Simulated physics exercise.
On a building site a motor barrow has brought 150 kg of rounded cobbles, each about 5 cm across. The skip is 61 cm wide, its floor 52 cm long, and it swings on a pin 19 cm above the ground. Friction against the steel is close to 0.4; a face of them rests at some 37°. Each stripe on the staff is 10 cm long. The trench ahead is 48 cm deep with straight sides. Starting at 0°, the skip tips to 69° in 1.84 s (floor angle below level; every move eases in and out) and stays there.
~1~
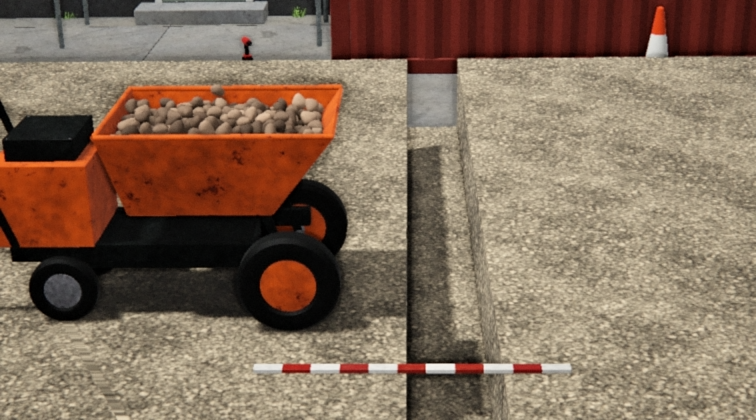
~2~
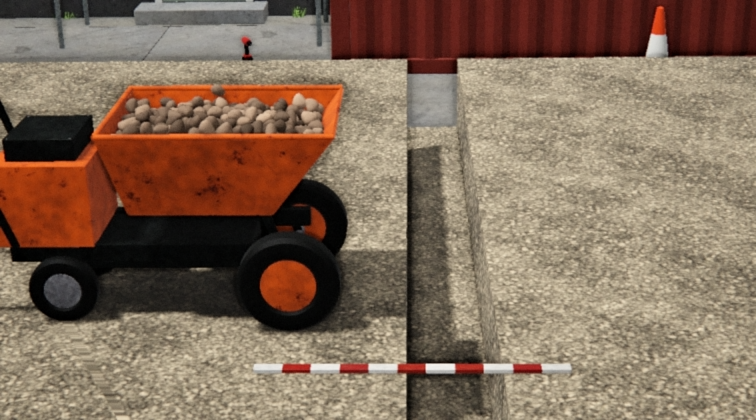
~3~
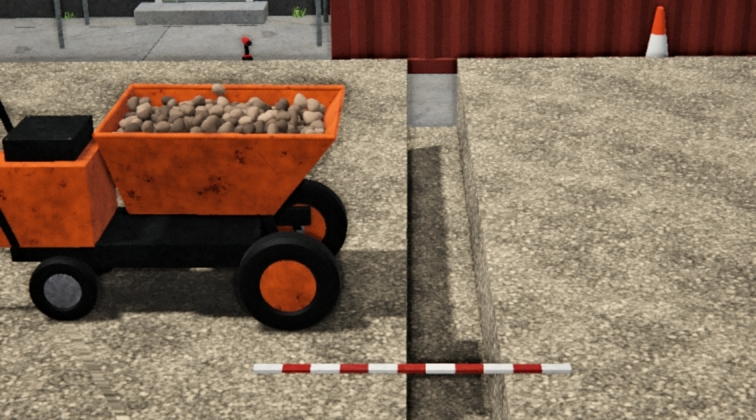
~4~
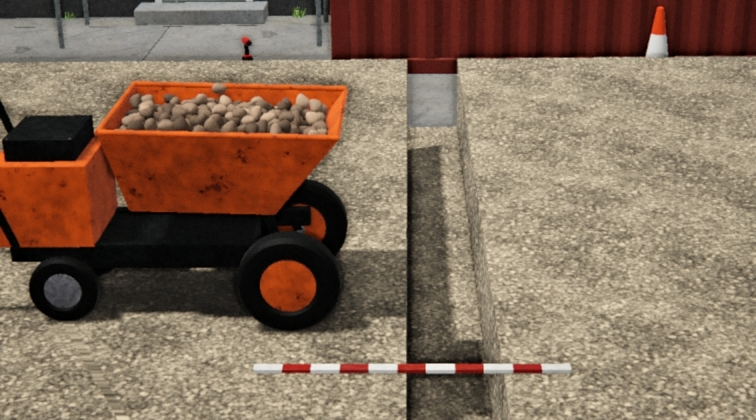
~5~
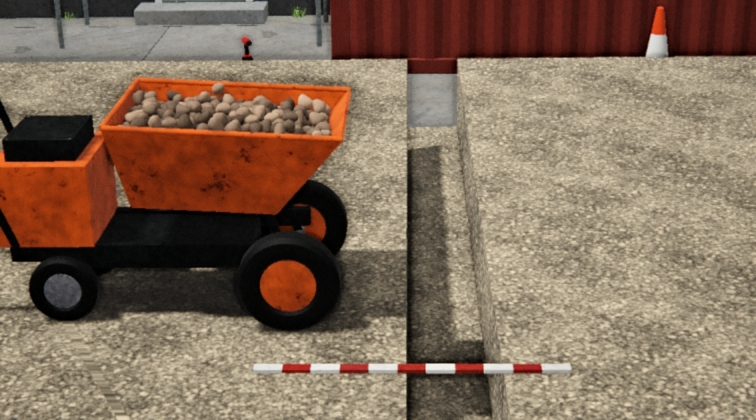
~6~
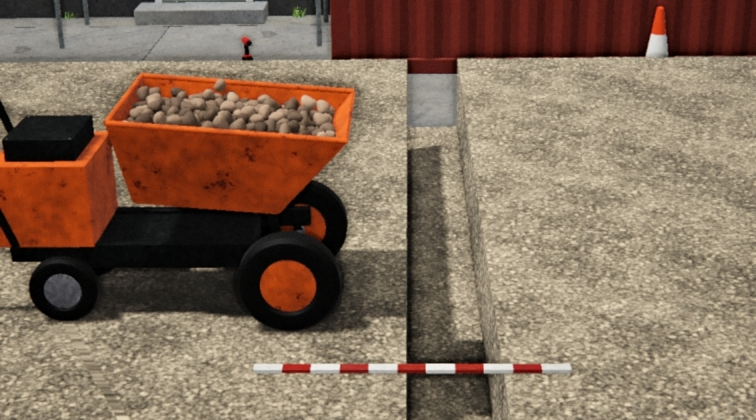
Orange skip of a motor barrow loaded with rounded cobbles, resting level, then tilting slightly forward to the right beside a trench.
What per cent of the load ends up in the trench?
Roughly 58 per cent ends in the trench.
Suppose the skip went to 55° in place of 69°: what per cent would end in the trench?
In that case some 35 per cent.
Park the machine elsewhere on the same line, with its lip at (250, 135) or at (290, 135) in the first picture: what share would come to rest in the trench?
First some 95, then 90 per cent.
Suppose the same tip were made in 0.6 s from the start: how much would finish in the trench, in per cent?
It would be near 35 per cent.
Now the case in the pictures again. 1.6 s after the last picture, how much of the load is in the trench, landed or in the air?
Some 20 per cent.
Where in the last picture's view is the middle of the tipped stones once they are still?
Their middle is at about (482, 368).
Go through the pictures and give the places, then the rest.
The skip is at 0°, its lip at (333, 137); the top of the load is at (215, 109), in the first picture.
The skip is at 0°, its lip at (333, 137); the top of the load is at (216, 109), in the second picture.
Lip at (335, 138), floor tilted 1°, highest stones at (217, 108), in the third picture.
Lip at (338, 138), floor tilted 2°, highest stones at (191, 105), in the fourth picture.
Lip at (342, 140), floor tilted 3°, highest stones at (168, 102), in the fifth picture.
Lip at (347, 141), floor tilted 5°, highest stones at (172, 98), in the sixth picture.
Then, 1.1 s after the last picture the floor is at 58°, 99 % in the skip, 1 % in the trench; the foremost stones are at (464, 244).
Then, 1.6 s after the last picture the floor is at 69°, 51 % in the skip, 18 % in the trench, 31 % past the trench; the foremost stones are at (613, 283).
Then, 2.0 s after the last picture the floor is at 69°, 26 % in the skip, 30 % in the trench, 43 % past the trench; the foremost stones are at (693, 286).
Then, 3.9 s after the last picture the floor is at 69°, 0 % in the skip, 58 % in the trench, 42 % past the trench; the foremost stones are at (732, 289).
